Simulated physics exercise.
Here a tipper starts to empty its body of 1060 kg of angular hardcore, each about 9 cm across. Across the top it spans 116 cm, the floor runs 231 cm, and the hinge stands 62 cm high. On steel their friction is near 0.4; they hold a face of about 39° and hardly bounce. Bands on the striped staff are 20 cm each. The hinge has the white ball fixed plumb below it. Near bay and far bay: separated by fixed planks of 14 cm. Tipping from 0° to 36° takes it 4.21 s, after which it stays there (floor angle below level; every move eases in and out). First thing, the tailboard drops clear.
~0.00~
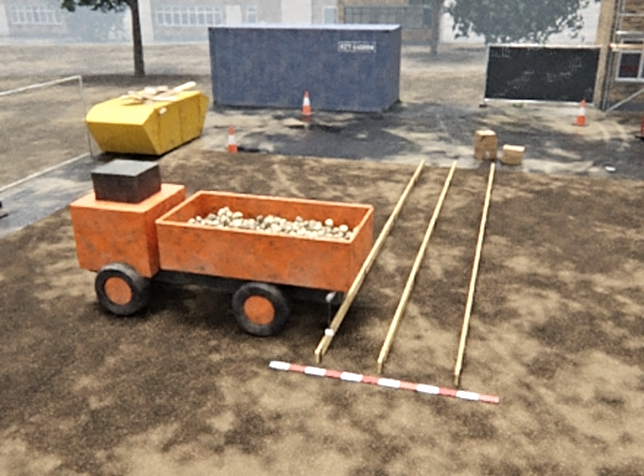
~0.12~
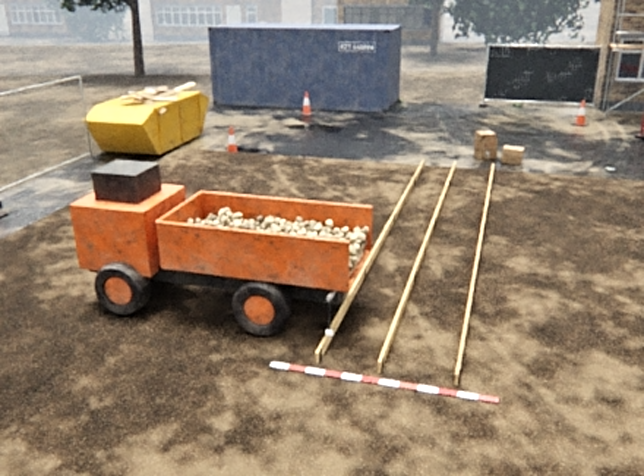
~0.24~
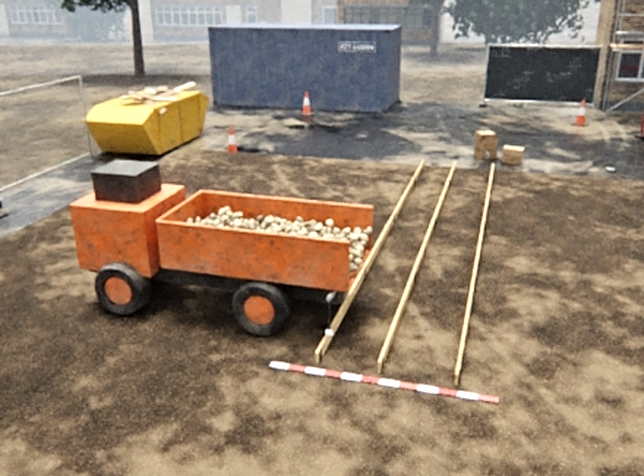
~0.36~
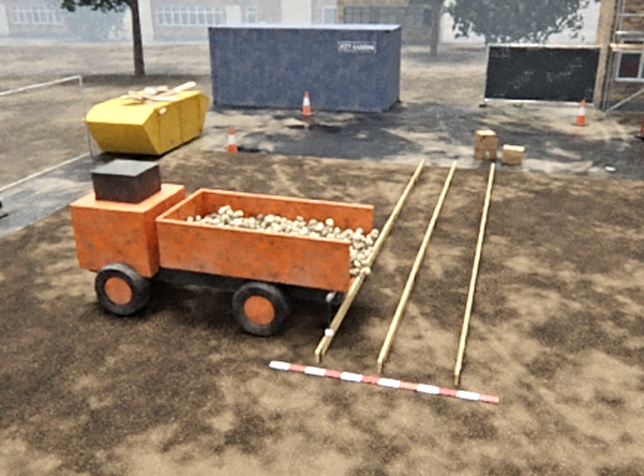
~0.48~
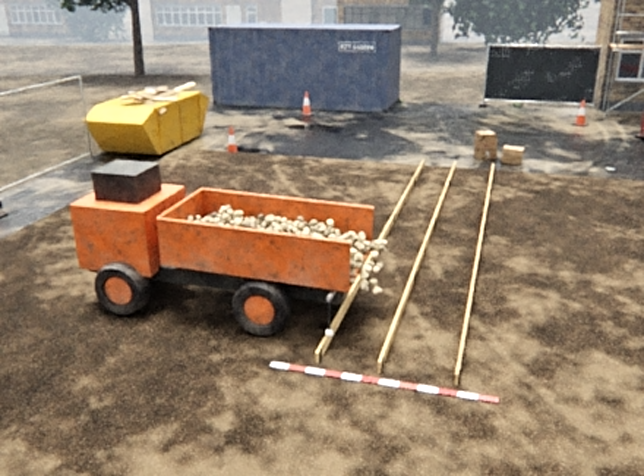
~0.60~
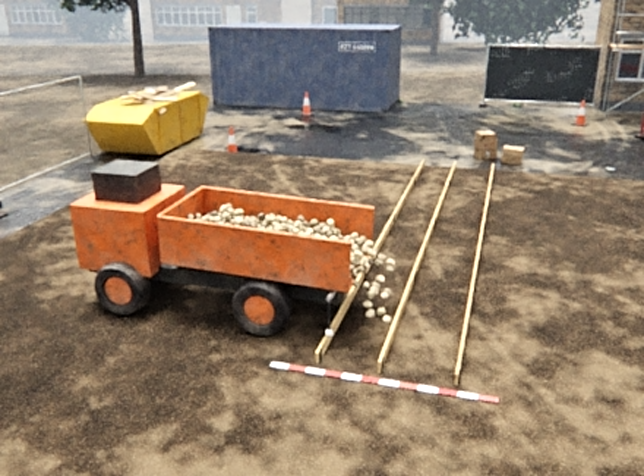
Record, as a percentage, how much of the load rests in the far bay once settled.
Approximately 50 out of 100.
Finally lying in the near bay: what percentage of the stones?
50 per cent or so.
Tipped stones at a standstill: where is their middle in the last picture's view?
The resting stones are centred at roughly (398, 318).
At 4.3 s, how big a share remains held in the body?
About 20 per cent.
After 3.2 s the floor is at 30°; 76 % in the body, 23 % in the near bay, 1 % in the far bay; the foremost stones are at (418, 320).
After 4.3 s the floor is at 36°; 19 % in the body, 47 % in the near bay, 35 % in the far bay; the foremost stones are at (459, 330).
After 4.7 s the floor is at 36°; 5 % in the body, 48 % in the near bay, 47 % in the far bay; the foremost stones are at (468, 331).
After 7.6 s the floor is at 36°; 0 % in the body, 49 % in the near bay, 51 % in the far bay, 1 % past the last board; the foremost stones are at (477, 337).
